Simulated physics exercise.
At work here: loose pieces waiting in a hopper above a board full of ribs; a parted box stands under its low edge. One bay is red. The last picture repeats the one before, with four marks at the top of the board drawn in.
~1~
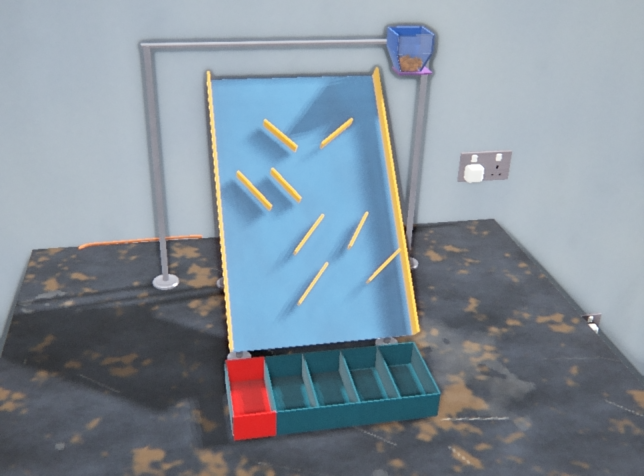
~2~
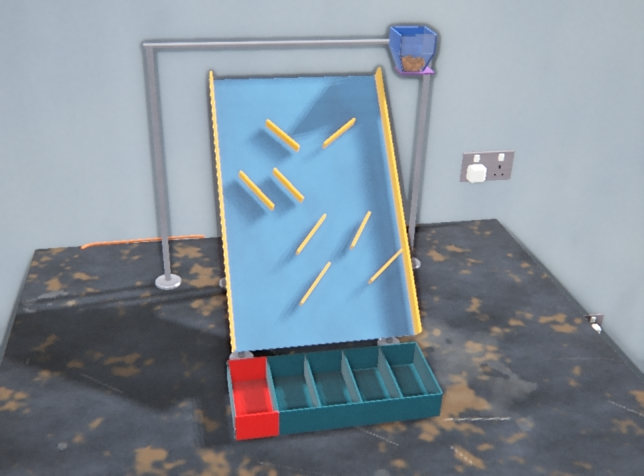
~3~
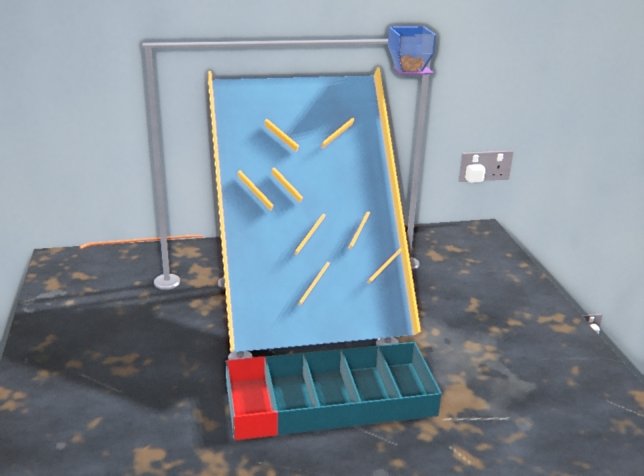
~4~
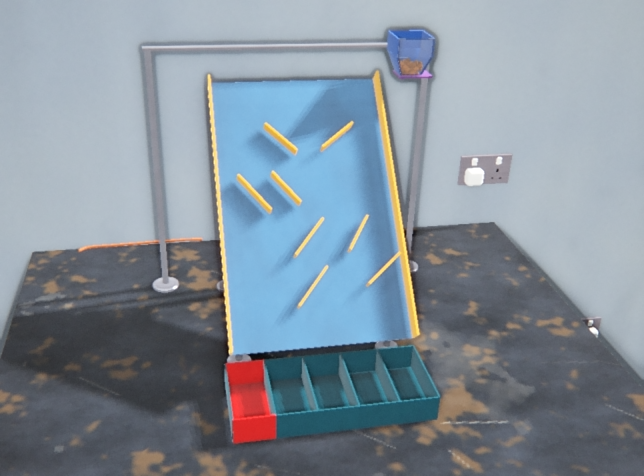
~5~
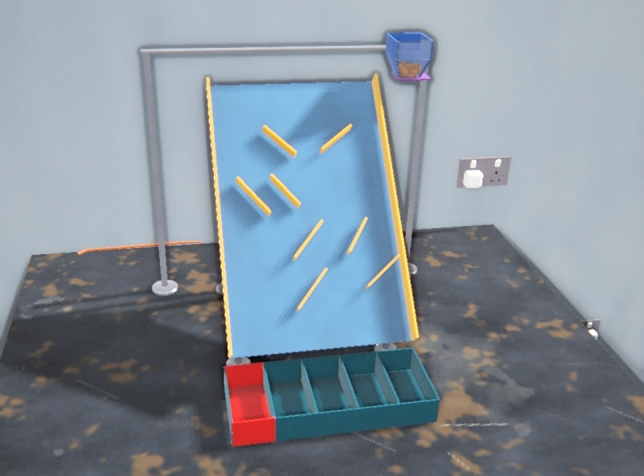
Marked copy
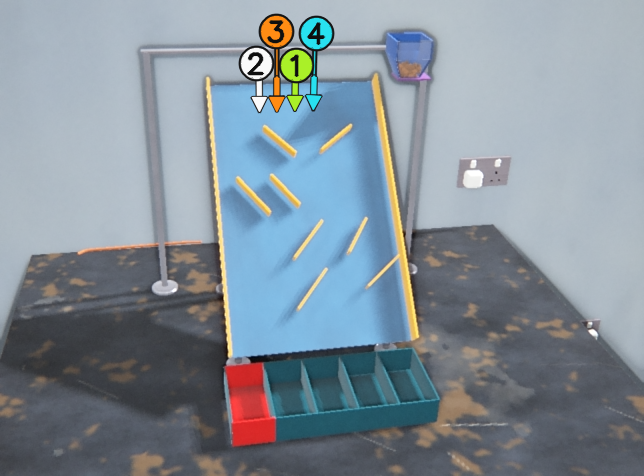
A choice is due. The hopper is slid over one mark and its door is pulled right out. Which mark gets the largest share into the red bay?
4 is best.
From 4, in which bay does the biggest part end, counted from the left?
The first from the left.
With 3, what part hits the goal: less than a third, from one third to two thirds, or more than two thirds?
Mark 3 gives less than a third.
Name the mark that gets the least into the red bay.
Here it is mark 3.
On the marked copy, mark 1 meets the board at (294, 105); mark 2 meets the board at (259, 106); mark 3 meets the board at (276, 106); mark 4 meets the board at (313, 104).
With 1, about a third in the red bay, about two thirds in other bays.
With 2, about a quarter in the red bay, about two thirds in other bays.
With 3, a small part in the red bay, nearly all in other bays.
With 4, most in the red bay, about a quarter in other bays, a stray few outside the box.
